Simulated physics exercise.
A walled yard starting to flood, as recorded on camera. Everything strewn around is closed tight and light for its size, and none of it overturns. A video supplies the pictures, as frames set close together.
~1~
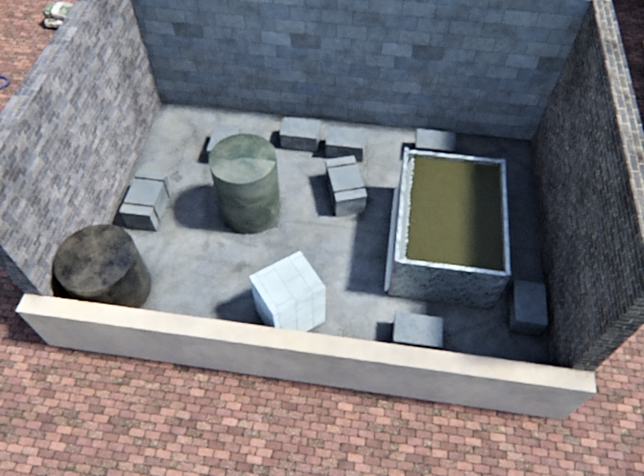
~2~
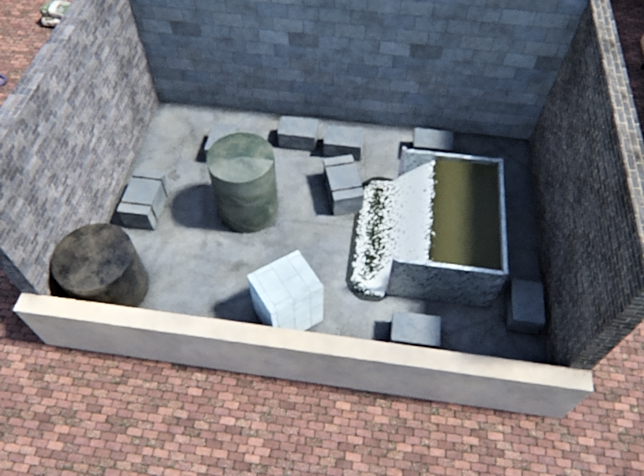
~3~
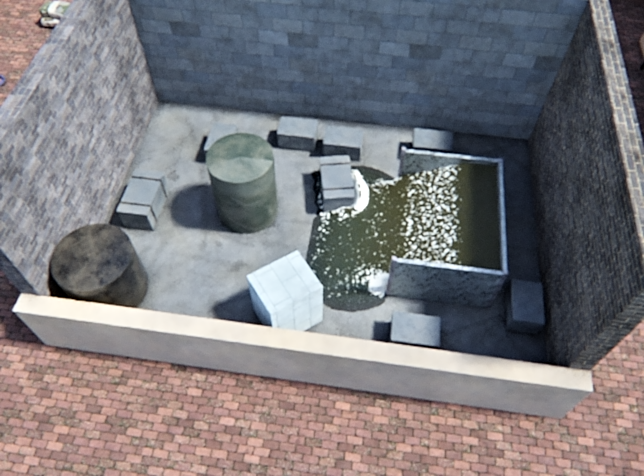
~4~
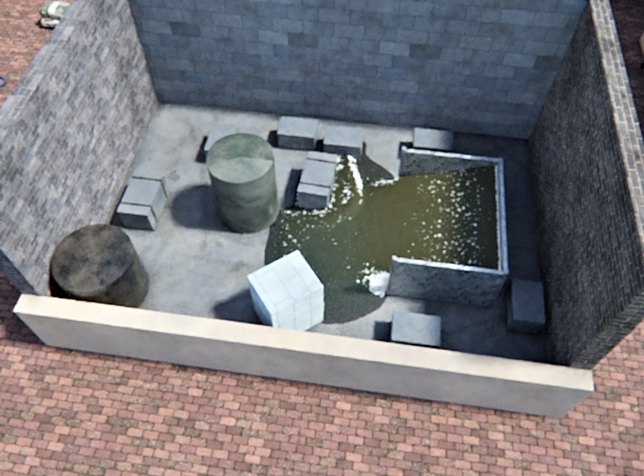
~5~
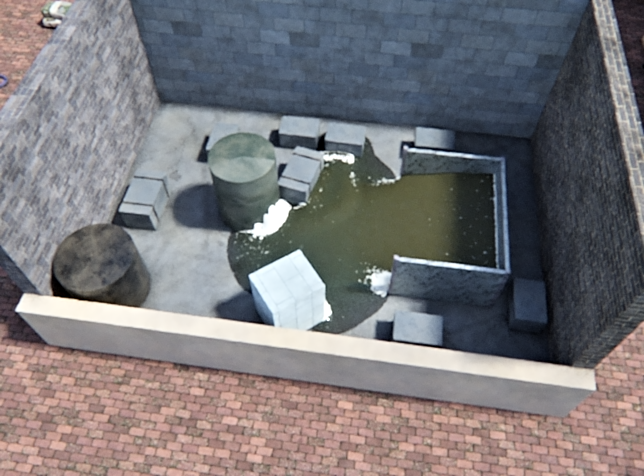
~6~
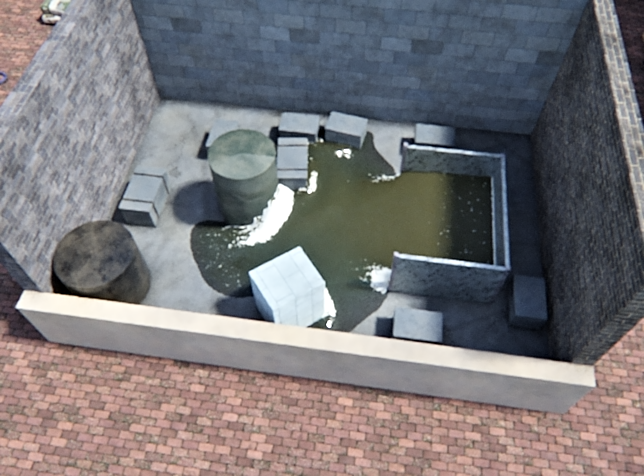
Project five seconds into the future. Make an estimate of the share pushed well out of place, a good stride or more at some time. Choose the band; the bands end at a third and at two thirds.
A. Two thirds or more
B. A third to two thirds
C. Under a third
Answer: B.
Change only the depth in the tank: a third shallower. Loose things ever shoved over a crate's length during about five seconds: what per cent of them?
50 in a hundred, or close to it.
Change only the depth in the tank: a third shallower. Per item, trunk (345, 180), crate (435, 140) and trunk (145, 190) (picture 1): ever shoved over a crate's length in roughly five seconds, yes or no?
Per item, in order: Cleared the mark; missed the mark; missed the mark.
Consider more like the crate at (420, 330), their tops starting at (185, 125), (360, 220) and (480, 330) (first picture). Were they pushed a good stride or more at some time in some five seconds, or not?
Taking them one at a time: Goes the distance; goes the distance; falls short.
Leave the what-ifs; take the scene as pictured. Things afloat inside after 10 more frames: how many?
The number is 3.
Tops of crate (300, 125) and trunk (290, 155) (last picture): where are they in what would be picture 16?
The first top is close to (263, 95) and the second close to (171, 95).
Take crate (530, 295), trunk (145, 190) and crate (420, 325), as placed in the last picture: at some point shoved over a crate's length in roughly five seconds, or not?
Never got far, went a long way, never got far.
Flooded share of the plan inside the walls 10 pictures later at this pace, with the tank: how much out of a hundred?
Something close to 70 per cent.
A moment on, 1 of 8 are well off their spots; 0 afloat.
Next, 3 of 8 are well off their spots; 3 afloat.
Later, 4 of 8 are well off their spots; 4 afloat.
In the end, 5 of 8 are well off their spots, and 5 have been at some point; 4 afloat.
